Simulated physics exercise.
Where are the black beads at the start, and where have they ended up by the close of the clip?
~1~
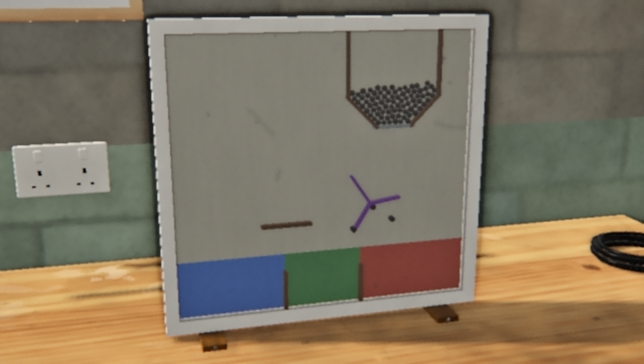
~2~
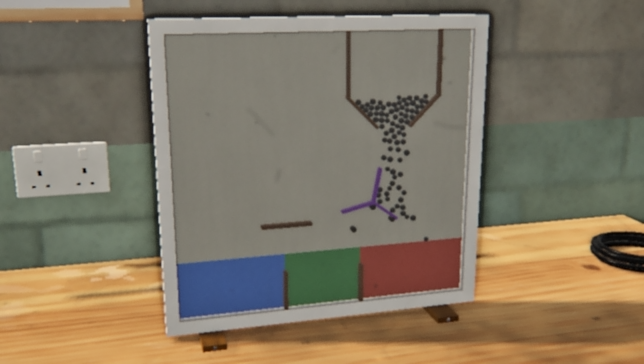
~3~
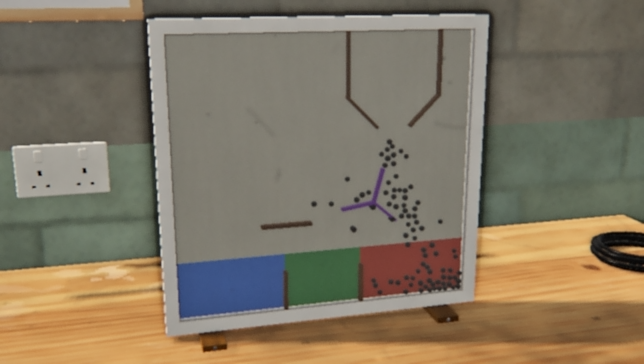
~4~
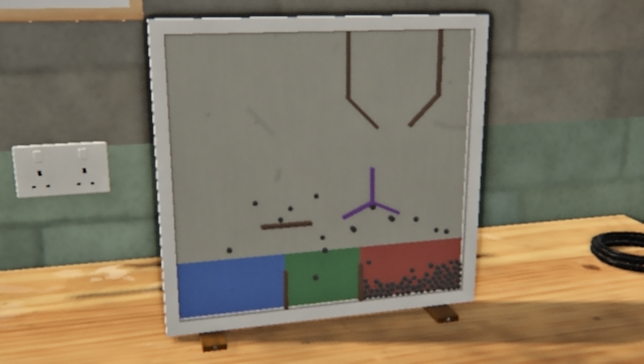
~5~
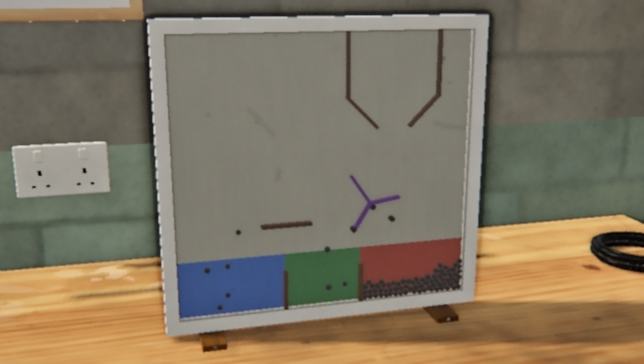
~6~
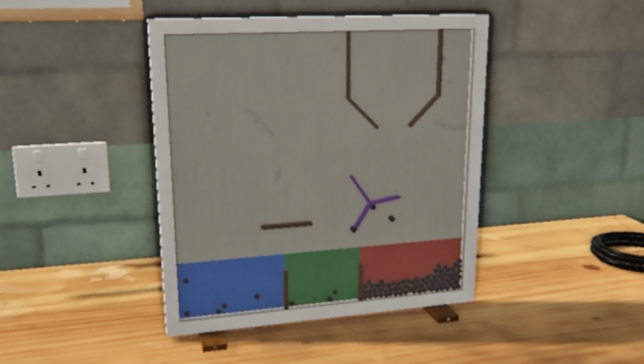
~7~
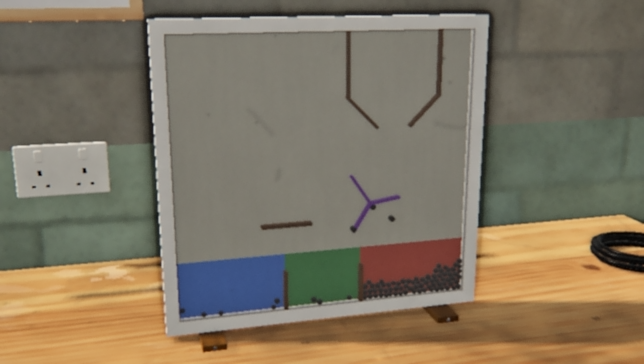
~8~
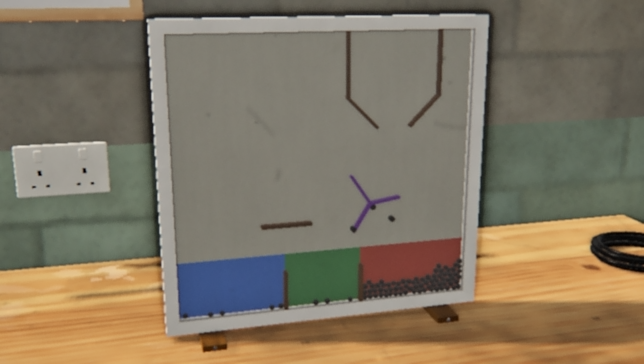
At the start they are packed together in the hopper at the upper right. By the end they lie at the bottom of the case, most of them heaped in the red bin on the right and a few in the blue and green bins.
Black beads pouring from a hopper over a tilting purple rocker, most settling in the red bin, few in blue and green.
